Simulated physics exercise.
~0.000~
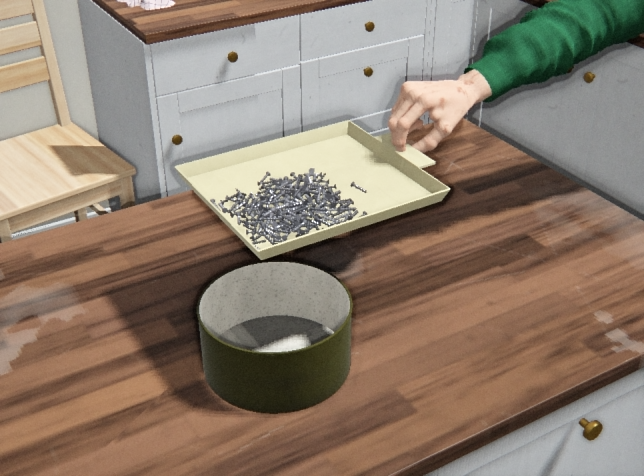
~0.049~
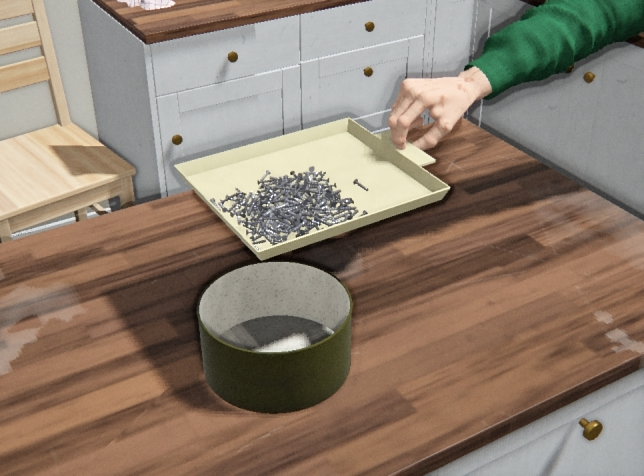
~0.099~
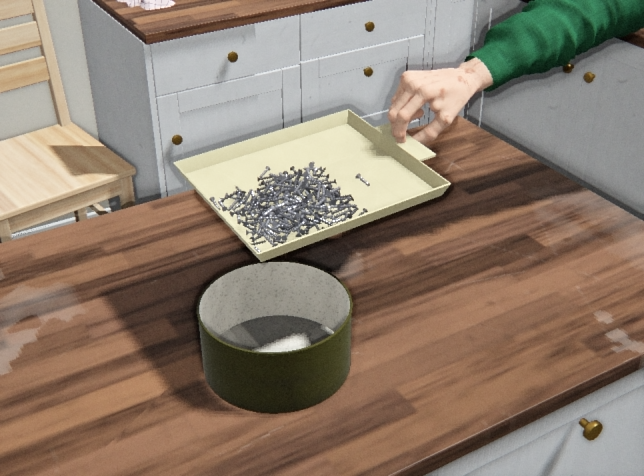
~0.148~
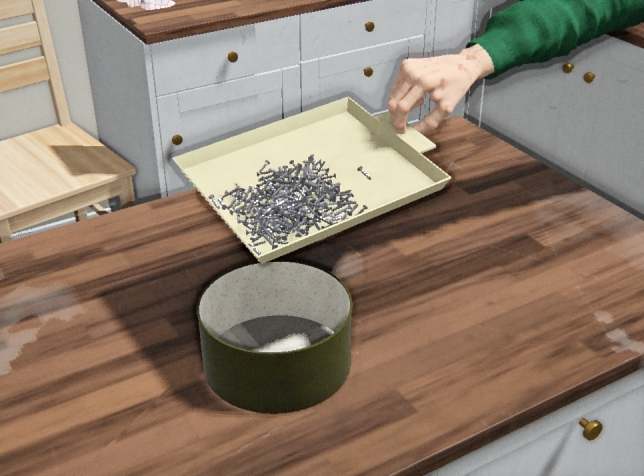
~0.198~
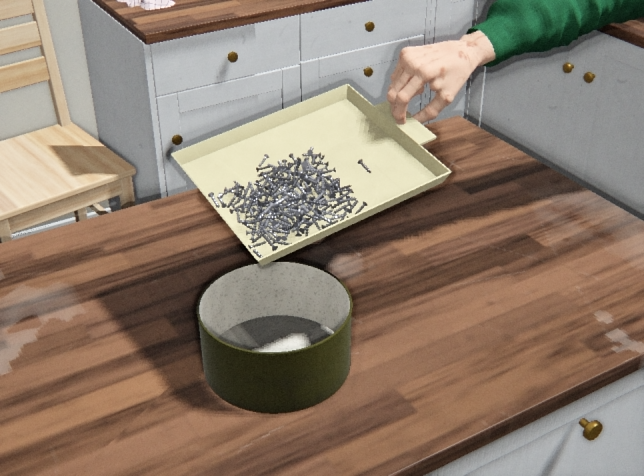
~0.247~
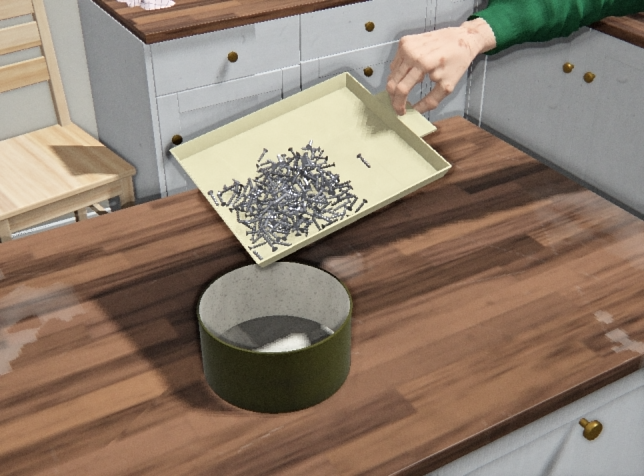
In this clip, a hand in a green sleeve lifts the far side of a pale yellow tray holding a heap of small steel screws, tilting it gradually toward a dark green pot on a wooden counter, while the heap barely shifts.
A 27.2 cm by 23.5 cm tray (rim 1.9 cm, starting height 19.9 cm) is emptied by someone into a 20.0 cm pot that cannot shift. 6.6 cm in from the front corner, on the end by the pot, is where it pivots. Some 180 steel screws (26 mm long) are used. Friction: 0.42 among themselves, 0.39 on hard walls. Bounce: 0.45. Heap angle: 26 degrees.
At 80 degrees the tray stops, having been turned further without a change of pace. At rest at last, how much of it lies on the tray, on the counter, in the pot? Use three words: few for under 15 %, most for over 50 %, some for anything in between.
Tray: Few; counter: Few; pot: Most.
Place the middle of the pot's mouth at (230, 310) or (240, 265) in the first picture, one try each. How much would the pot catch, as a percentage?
Roughly 100 and 0 percent.
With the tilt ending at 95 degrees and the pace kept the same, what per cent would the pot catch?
Share in the pot: Around 100 %.
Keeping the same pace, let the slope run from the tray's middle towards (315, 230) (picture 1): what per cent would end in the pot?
That comes to around 95 per cent.
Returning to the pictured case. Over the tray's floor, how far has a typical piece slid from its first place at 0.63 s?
About 5 cm.
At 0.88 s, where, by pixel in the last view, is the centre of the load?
Approx. (263, 252).
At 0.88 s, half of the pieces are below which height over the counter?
Roughly 20 cm.
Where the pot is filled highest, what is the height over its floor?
Roughly 3.5 cm up.
After 0.63 s, tilt 47 degrees; the tray holds 100 %, the pot 0 %.
After 0.88 s, tilt 67 degrees; the tray holds 80 %, the pot 5 %.
Then, at 1.24 s, tilt 80 degrees; the tray holds 5 %, the pot 95 %.
By 2.1 s all is still; tray 0 %, counter 0 %, pot 100 %.
